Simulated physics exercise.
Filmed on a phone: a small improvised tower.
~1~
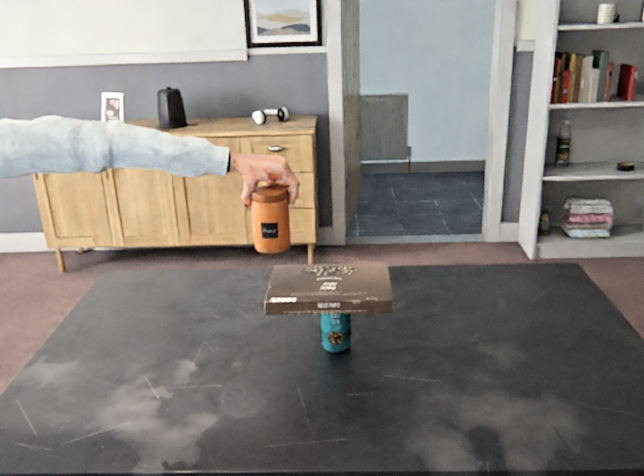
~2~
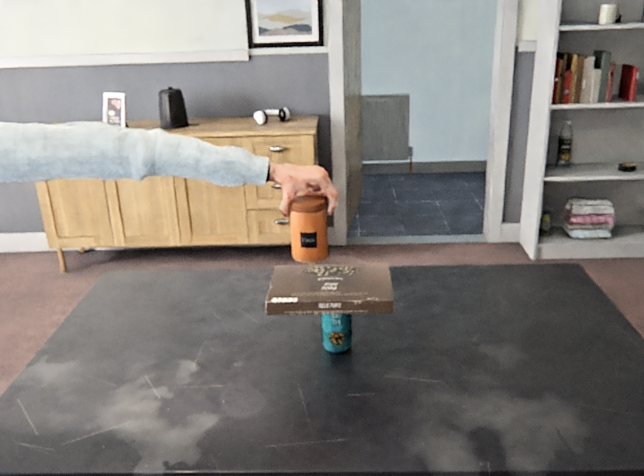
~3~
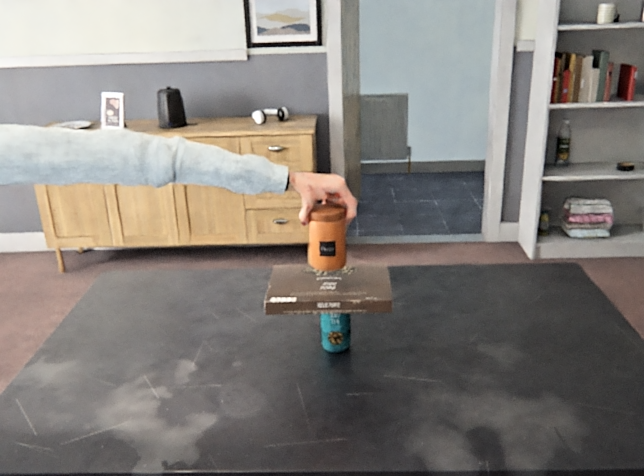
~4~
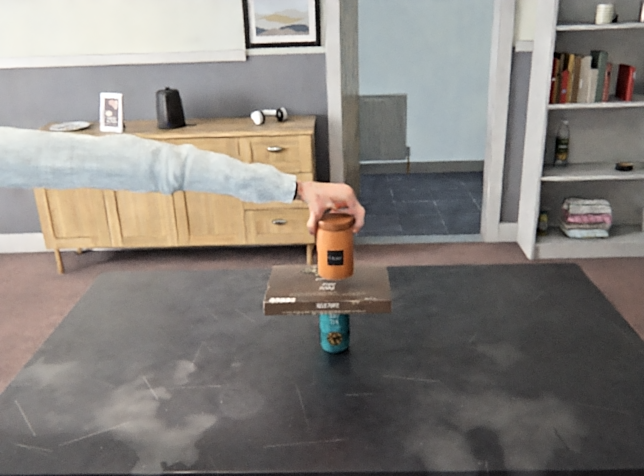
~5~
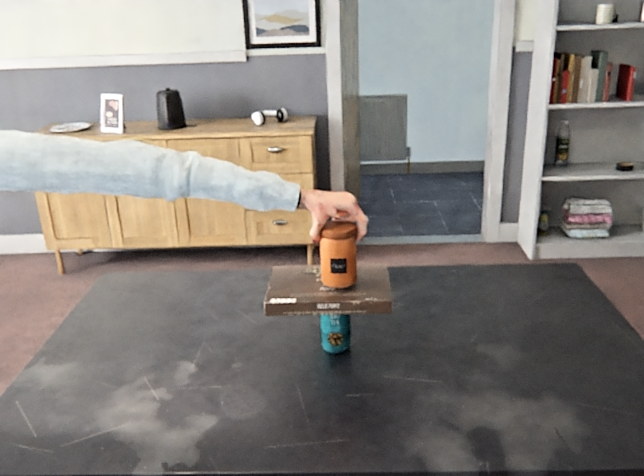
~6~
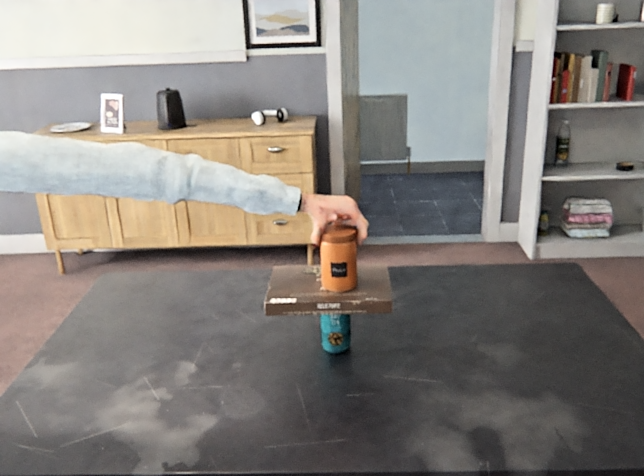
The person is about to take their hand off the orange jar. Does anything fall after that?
In the end the stack stays up.
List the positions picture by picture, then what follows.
In the first picture, coming down; orange jar (271, 219); turquoise can (336, 321).
In the second picture, coming down; orange jar (309, 228); turquoise can (337, 321).
In the third picture, coming down; orange jar (328, 237); turquoise can (335, 321).
In the fourth picture, coming down; orange jar (335, 246); turquoise can (334, 321).
In the fifth picture, coming down; orange jar (339, 254); turquoise can (335, 322).
In the sixth picture, set down, still held; orange jar (339, 257); turquoise can (335, 322).
Then, 0.50 s past the last view, nothing moves.
Then, 1.30 s past the last view, orange jar resting near (339, 258).
Finally, all 3 still in place. Final places as the last picture's camera would see them, orange jar near (339, 258). The stack keeps its balance.
